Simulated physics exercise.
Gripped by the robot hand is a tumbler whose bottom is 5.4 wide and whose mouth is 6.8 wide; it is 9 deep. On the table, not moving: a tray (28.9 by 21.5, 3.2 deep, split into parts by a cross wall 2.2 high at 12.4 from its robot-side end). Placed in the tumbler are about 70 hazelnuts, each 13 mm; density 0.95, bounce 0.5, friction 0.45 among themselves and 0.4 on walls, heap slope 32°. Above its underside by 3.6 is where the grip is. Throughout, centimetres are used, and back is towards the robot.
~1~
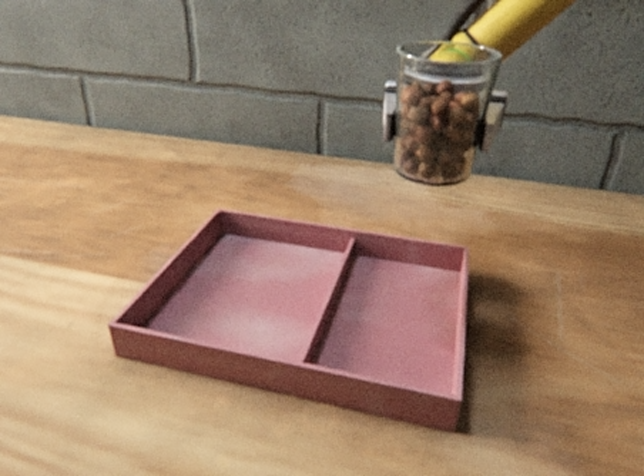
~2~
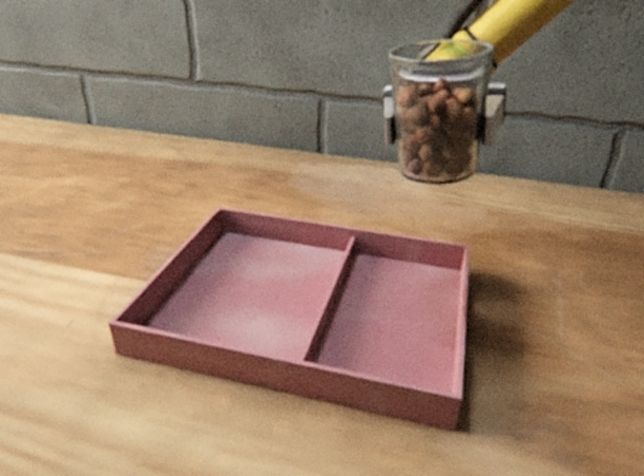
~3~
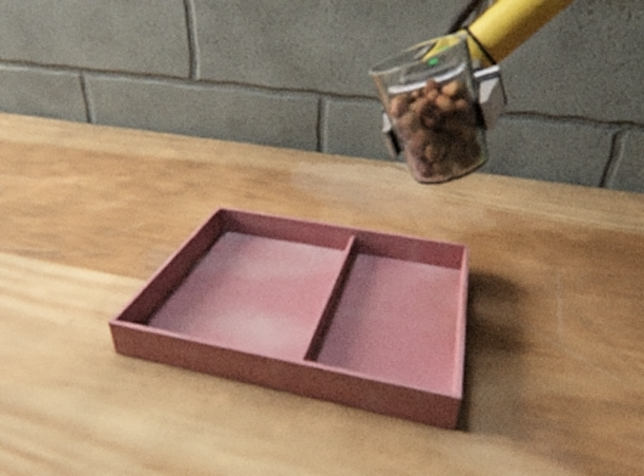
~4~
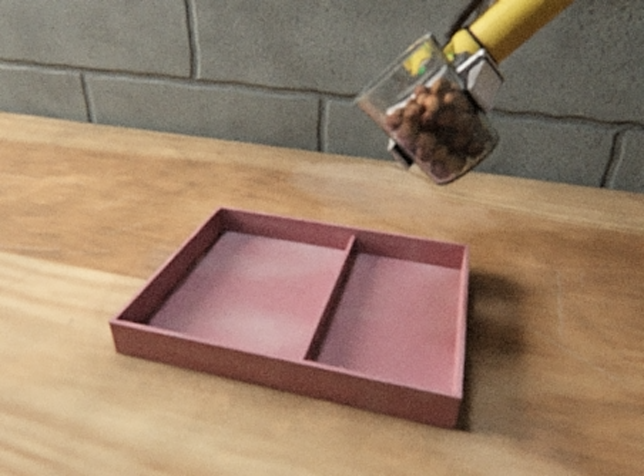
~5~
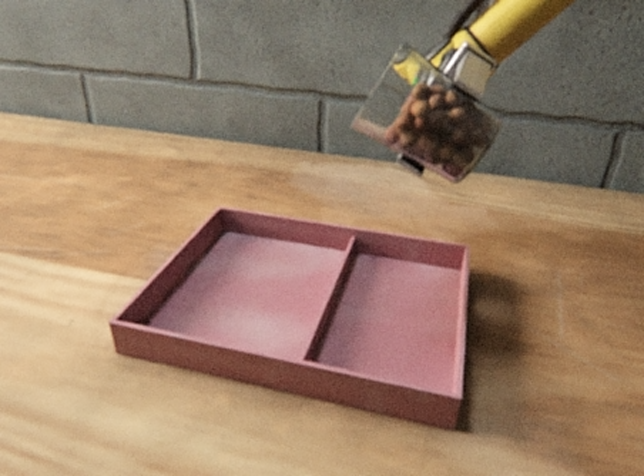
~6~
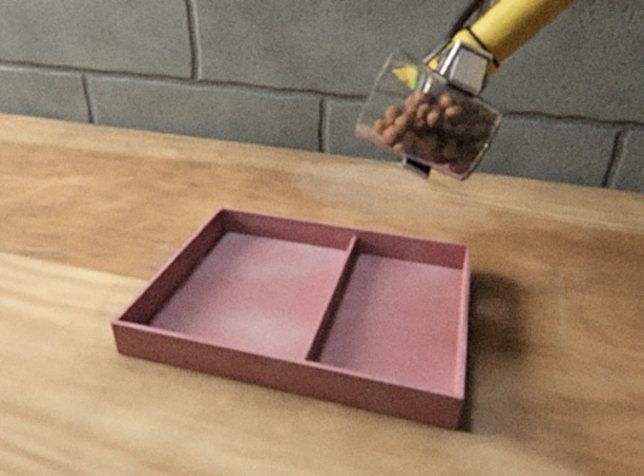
Clear tumbler of hazelnuts in a yellow robot arm's grip tilting steeply left above an empty, divided pink tray on a wooden table.
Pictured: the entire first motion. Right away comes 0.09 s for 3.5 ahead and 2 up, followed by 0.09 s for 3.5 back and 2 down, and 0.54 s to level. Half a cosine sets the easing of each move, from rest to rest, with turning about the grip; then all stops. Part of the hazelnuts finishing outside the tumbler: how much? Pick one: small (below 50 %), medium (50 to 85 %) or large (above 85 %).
Medium.
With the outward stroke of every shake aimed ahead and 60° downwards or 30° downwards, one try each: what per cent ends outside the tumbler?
Try one gives about 5 in a hundred, try two about 15 in a hundred.
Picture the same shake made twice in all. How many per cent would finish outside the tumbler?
My guess is near 75 per cent.
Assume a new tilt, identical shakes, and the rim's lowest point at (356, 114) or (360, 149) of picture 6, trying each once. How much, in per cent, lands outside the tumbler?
Estimates in order: 40 % and 95 %.
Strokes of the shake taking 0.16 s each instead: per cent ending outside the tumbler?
It would be some 5 %.
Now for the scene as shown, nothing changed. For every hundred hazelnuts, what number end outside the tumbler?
65 per cent, give or take.
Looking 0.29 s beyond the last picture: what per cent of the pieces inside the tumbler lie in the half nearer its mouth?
60 %.
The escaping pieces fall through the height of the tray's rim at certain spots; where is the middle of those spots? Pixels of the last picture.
Near (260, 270).
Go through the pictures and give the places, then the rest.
In the first picture, tumbler middle at (439, 117), level; upper third of the load around (440, 108), from x 405 to 475, top at y 95; 68 in the tumbler.
In the second picture, tumbler middle at (439, 115), tilted 7° forward; upper third of the load around (438, 106), from x 405 to 470, top at y 95.
In the third picture, tumbler middle at (435, 115), tilted 24° forward; upper third of the load around (445, 107), from x 395 to 475, top at y 90.
In the fourth picture, tumbler middle at (432, 117), tilted 45° forward; upper third of the load around (442, 107), from x 395 to 485, top at y 85.
In the fifth picture, tumbler middle at (429, 120), tilted 62° forward; upper third of the load around (438, 110), from x 395 to 485, top at y 90.
In the sixth picture, tumbler middle at (430, 121), tilted 69° forward; upper third of the load around (442, 112), from x 385 to 485, top at y 100; 68 in the tumbler.
Then, 0.29 s after the last picture, tilted 62° forward, highest piece 21 above the table; 23 in the tumbler, 13 in the far-side part, 32 in flight or on a rim.
Then, 0.58 s after the last picture, tilted 11° forward, highest piece 22 above the table; 43 in the far-side part, 23 in the tumbler, 2 on the table or floor.
Then, 0.92 s after the last picture, level, highest piece 21 above the table; 43 in the far-side part, 23 in the tumbler, 2 on the table or floor.
Then, 1.97 s after the last picture, level, highest piece 21 above the table; 43 in the far-side part, 23 in the tumbler, 2 on the table or floor.
Final count, 43 in the far-side part, 23 in the tumbler, 2 on the table or floor. That is 66 % outside the tumbler.
